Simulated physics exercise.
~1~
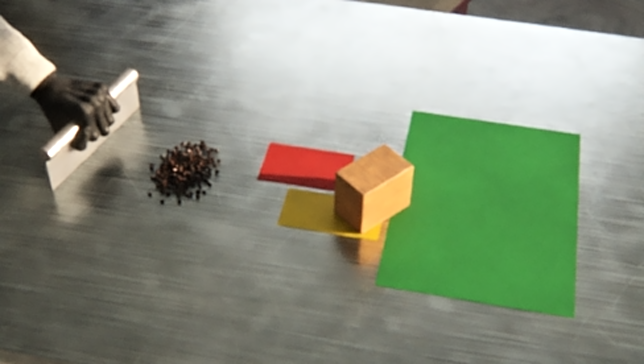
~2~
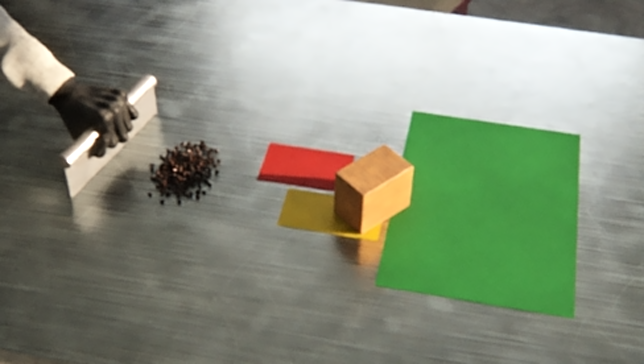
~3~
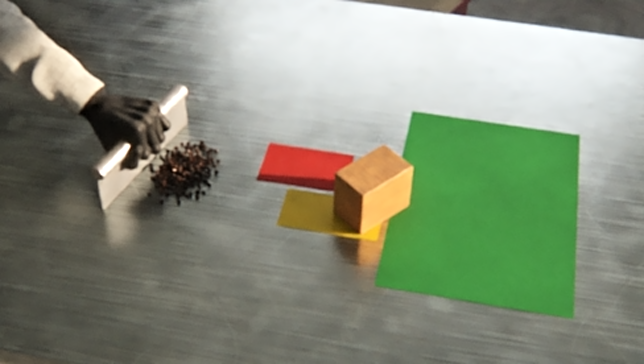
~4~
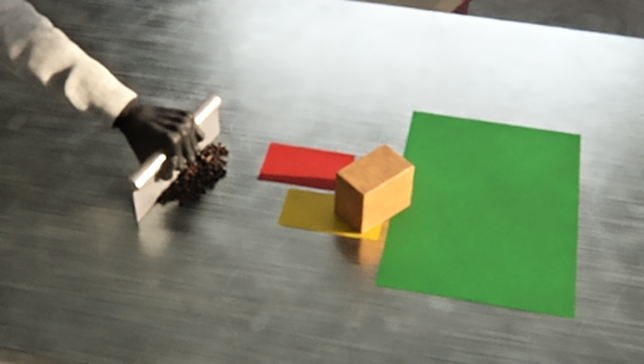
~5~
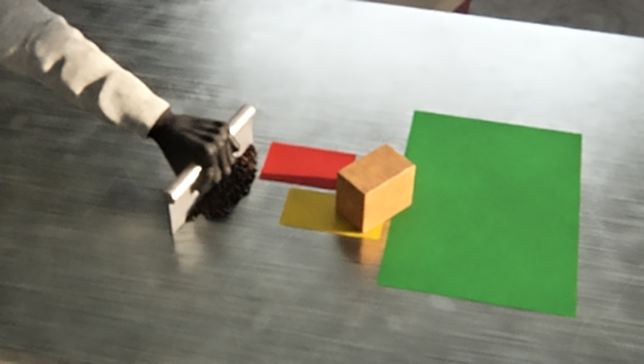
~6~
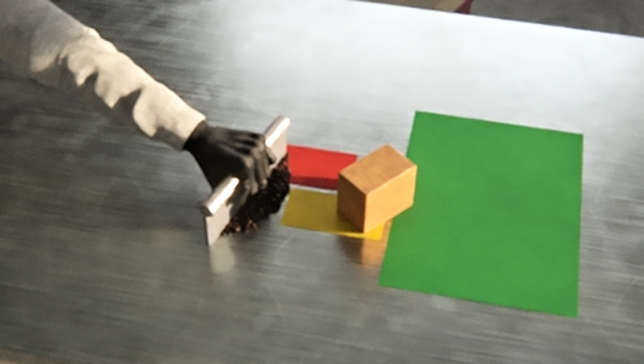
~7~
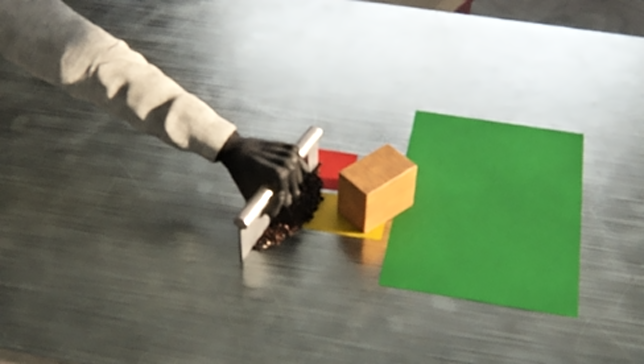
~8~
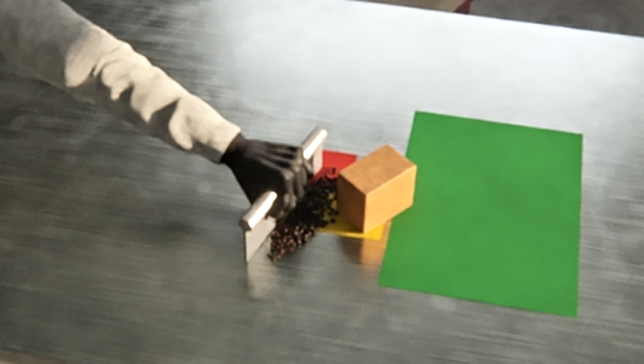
A brushed metal tabletop is seen from above at a slant, in a view that sways very slightly. A black-gloved hand in a pale sleeve holds a flat scraper at the left, beside a small heap of dark coffee beans. Further right lie a red mat, a yellow mat below it and a large green mat, with a wooden block between. The scraper moves right, meets the beans and pushes them onto the red and yellow mats. It stops just short of the block, with beans bunched against it, mostly over the yellow, some on bare metal, none on the green.
